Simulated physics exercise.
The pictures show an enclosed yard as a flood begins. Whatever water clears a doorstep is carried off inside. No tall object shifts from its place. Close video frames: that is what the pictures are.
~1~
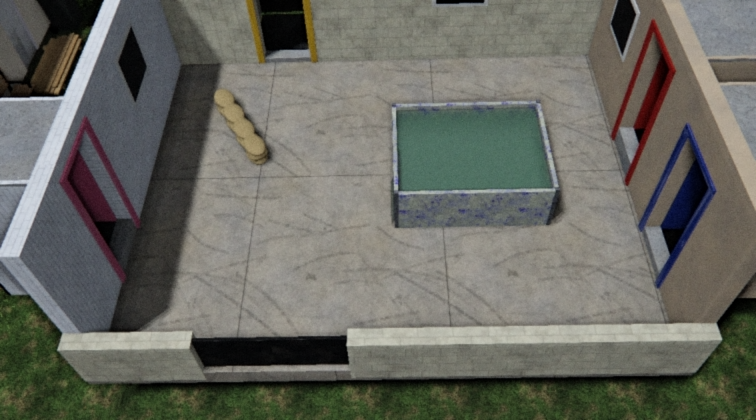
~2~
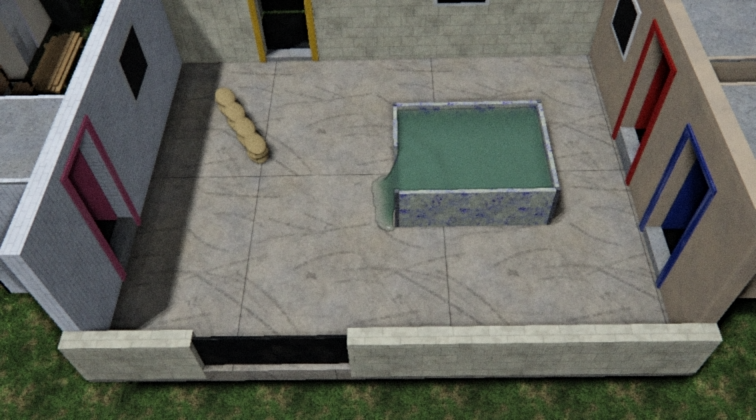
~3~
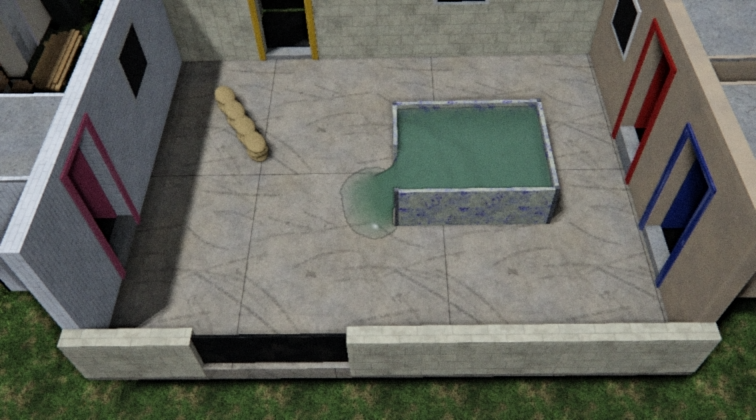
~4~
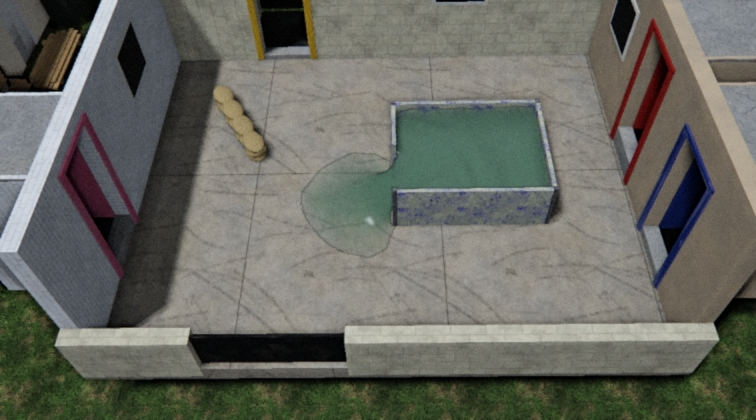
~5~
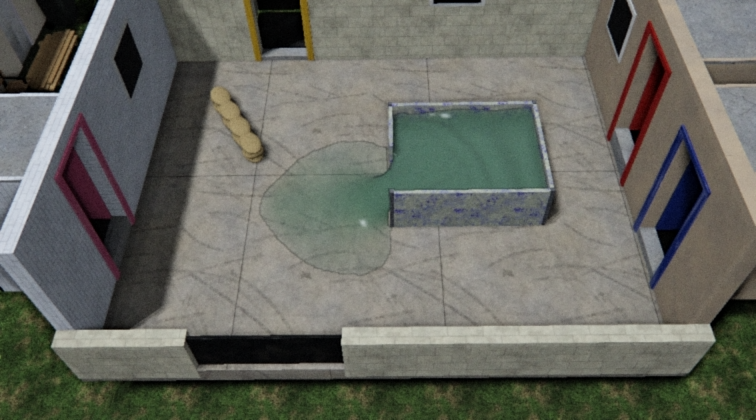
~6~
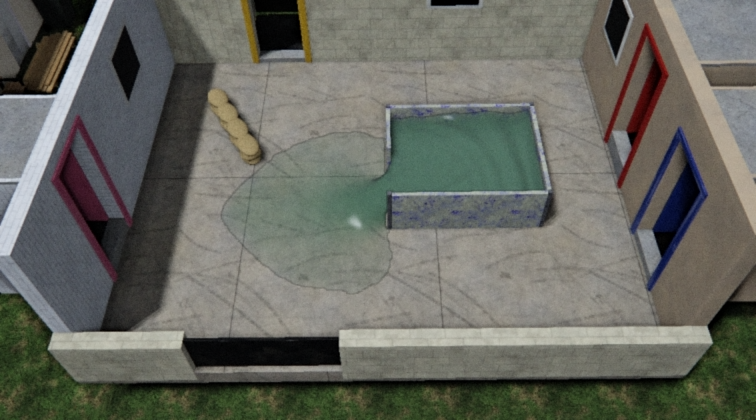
Green water pours through a gap in the left side of a raised rectangular tank, spreading leftward over the paving in a widening, thinning, rounded sheet while the view drifts very slightly. The walled yard is seen from high above its low front wall. A pink-framed doorway stands left, yellow at the back, red and blue right, with tan round objects lined up left of the tank.
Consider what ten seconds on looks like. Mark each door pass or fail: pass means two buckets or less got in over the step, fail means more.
Yellow door - pass, red door - pass, blue door - pass, pink door - pass.
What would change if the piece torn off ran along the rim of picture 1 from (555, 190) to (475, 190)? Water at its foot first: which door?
It's the door marked blue that comes first.
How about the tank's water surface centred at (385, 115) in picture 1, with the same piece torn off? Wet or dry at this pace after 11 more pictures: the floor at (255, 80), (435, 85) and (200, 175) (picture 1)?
Going through the three spots in turn: Gets wet, stays untouched, gets wet.
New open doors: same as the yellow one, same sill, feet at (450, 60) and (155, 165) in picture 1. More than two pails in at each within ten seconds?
Comes up short; tops it.
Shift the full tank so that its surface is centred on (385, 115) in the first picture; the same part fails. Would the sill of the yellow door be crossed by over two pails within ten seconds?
Briefly, yellow crosses the line.
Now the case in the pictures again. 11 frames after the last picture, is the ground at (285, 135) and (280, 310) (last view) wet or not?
The first is inundated, the second inundated.
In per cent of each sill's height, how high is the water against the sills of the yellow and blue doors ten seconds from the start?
Around 70 in a hundred for the first and 60 in a hundred for the second.
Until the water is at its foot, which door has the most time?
I'd go with the red door.
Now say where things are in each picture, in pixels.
The first frame shows still water in the water tank at (471, 149).
In the second frame, the front is at (392, 229), out from the gap at (398, 190).
In the third frame, water pours out at (398, 191) and has run to (351, 181).
In the fourth frame, the front is at (309, 193), out from the gap at (396, 192).
In the fifth frame, water pours out at (393, 193) and has run to (266, 215).
In the sixth frame, the front is at (227, 214), out from the gap at (391, 195).
A moment on, water covers 30 % of the floor; the yellow door not reached, the red door not reached, the blue door not reached, the pink door wet at the sill, nothing in.
Next, water covers 40 % of the floor; the yellow door not reached, the red door not reached, the blue door not reached, the pink door wet at the sill, nothing in.
Then, water covers 45 % of the floor; the yellow door wet at the sill, nothing in, the red door not reached, the blue door not reached, the pink door wet at the sill, nothing in.
Later, water covers 60 % of the floor; the yellow door wet at the sill, nothing in, the red door not reached, the blue door not reached, the pink door under two buckets in.
In the end, water covers 95 % of the floor; the yellow door under two buckets in, the red door wet at the sill, nothing in, the blue door wet at the sill, nothing in, the pink door under two buckets in.
